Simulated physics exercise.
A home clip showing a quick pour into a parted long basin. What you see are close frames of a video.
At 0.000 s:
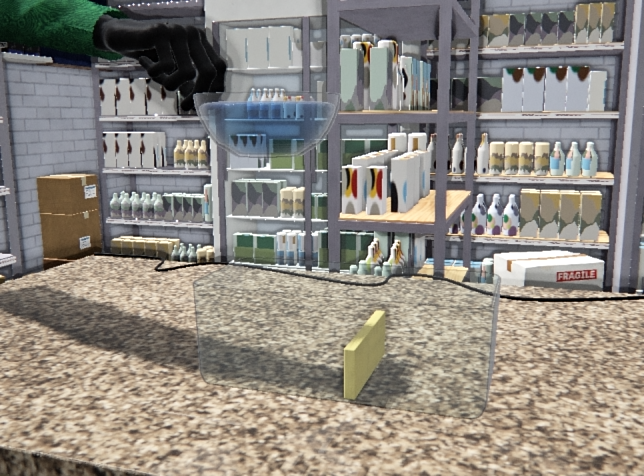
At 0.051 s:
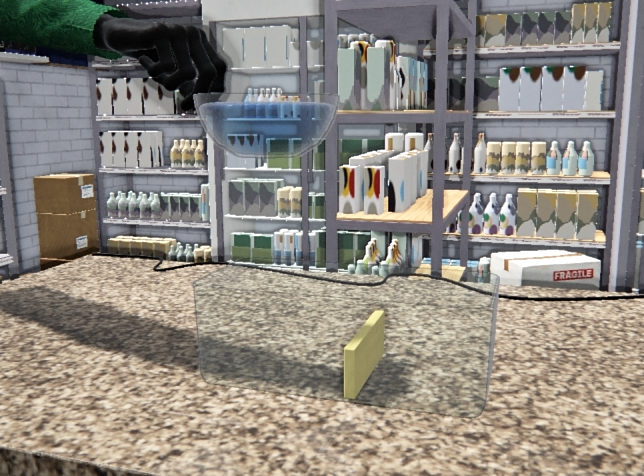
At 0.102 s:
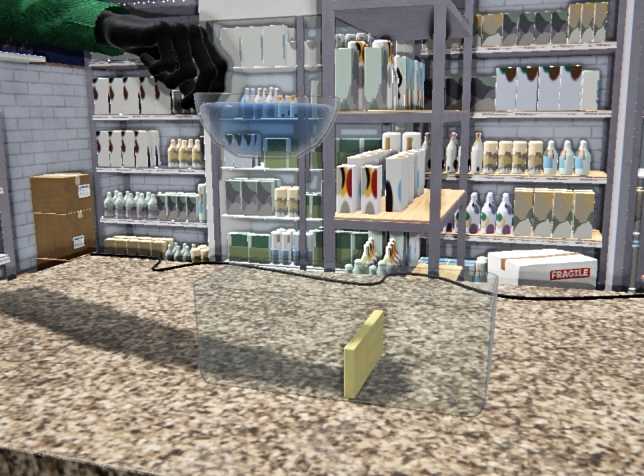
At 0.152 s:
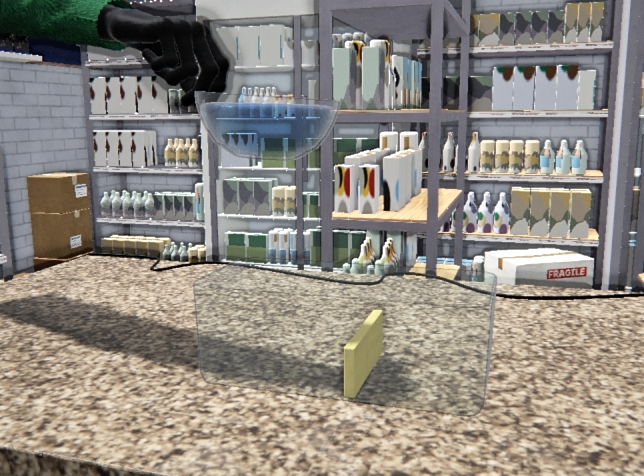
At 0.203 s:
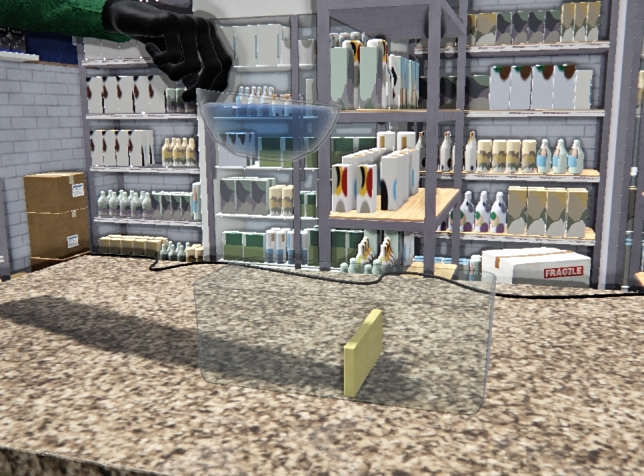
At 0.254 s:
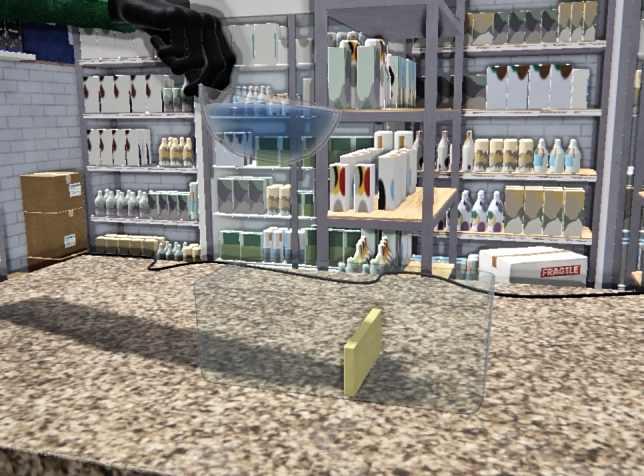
A black-gloved hand in a green sleeve shifted slightly beside a clear bowl of blue liquid as the bowl tilted a little to the right above a glass basin with a yellow divider.
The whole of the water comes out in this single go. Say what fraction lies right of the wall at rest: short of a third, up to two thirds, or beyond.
Exceeds two thirds.
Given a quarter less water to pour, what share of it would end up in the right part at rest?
75 per cent or so.
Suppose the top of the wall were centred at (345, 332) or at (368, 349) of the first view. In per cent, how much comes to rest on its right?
First try close to 90 percent, second try close to 70 percent.
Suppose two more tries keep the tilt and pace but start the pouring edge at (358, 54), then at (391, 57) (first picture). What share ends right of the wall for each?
The first start yields 95 per cent, the second 80 per cent.
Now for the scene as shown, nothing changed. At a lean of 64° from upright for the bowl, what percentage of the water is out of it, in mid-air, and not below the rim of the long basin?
Close to 40 in a hundred.
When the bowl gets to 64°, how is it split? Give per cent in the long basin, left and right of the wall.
The left part holds close to 0 per cent, the right part close to 20.
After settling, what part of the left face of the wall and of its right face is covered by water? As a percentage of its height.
10 per cent for the left part, 60 for the right.
A moment on, the bowl is tipped part way and 37 per cent is still to pour, 2 is left of the wall and 20 right of it.
Next, the bowl is tipped on its side and 1 per cent is still to pour, 10 is left of the wall and 81 right of it.
Then the bowl is tipped right over and 0 per cent is still to pour, 17 is left of the wall and 81 right of it.
Later the bowl is tipped right over and 0 per cent is still to pour, 17 is left of the wall and 81 right of it.
At rest 17 per cent lies left of the wall, 81 right of it and 1 outside.
